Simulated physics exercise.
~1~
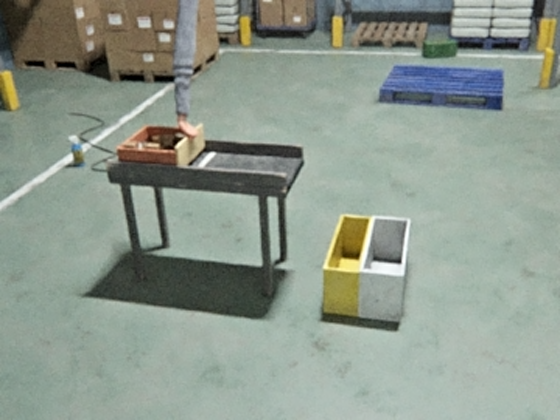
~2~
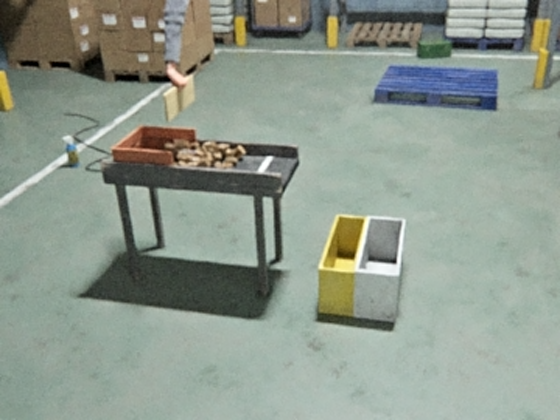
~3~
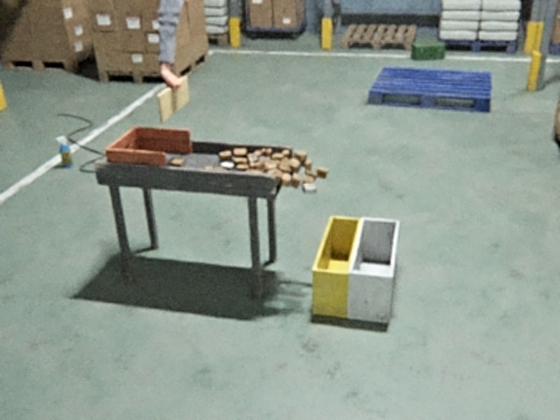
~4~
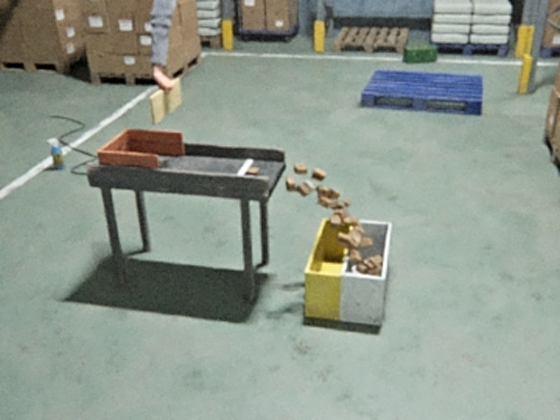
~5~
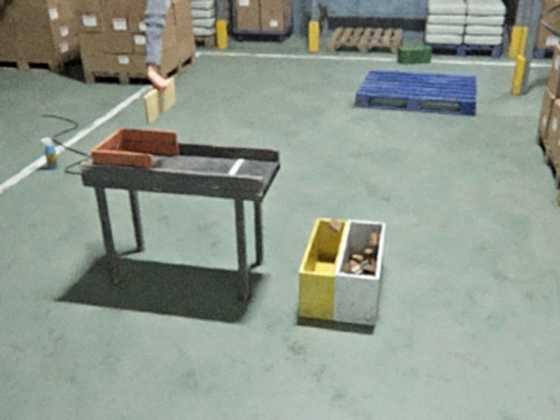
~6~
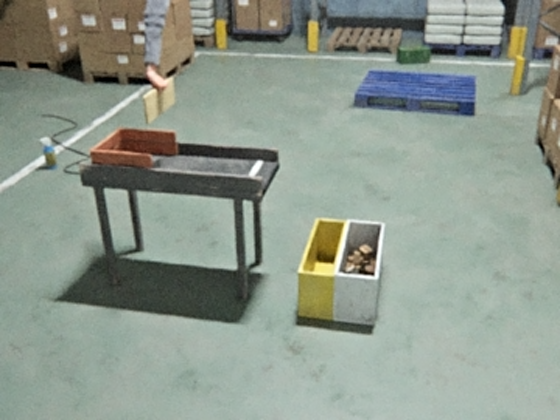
A hand at the upper left holds a light wooden gate at an orange pen on a dark, table-like belt, seen from above across a green warehouse floor. A yellow box and a white box stand side by side to the right, with a blue pallet and stacked cartons behind. The hand lifts the gate, and a loose heap of small brown parcels rides right along the belt. They spill off its end and arc down towards the boxes. Nearly all land in the white box, leaving the belt empty and the gate still held up.
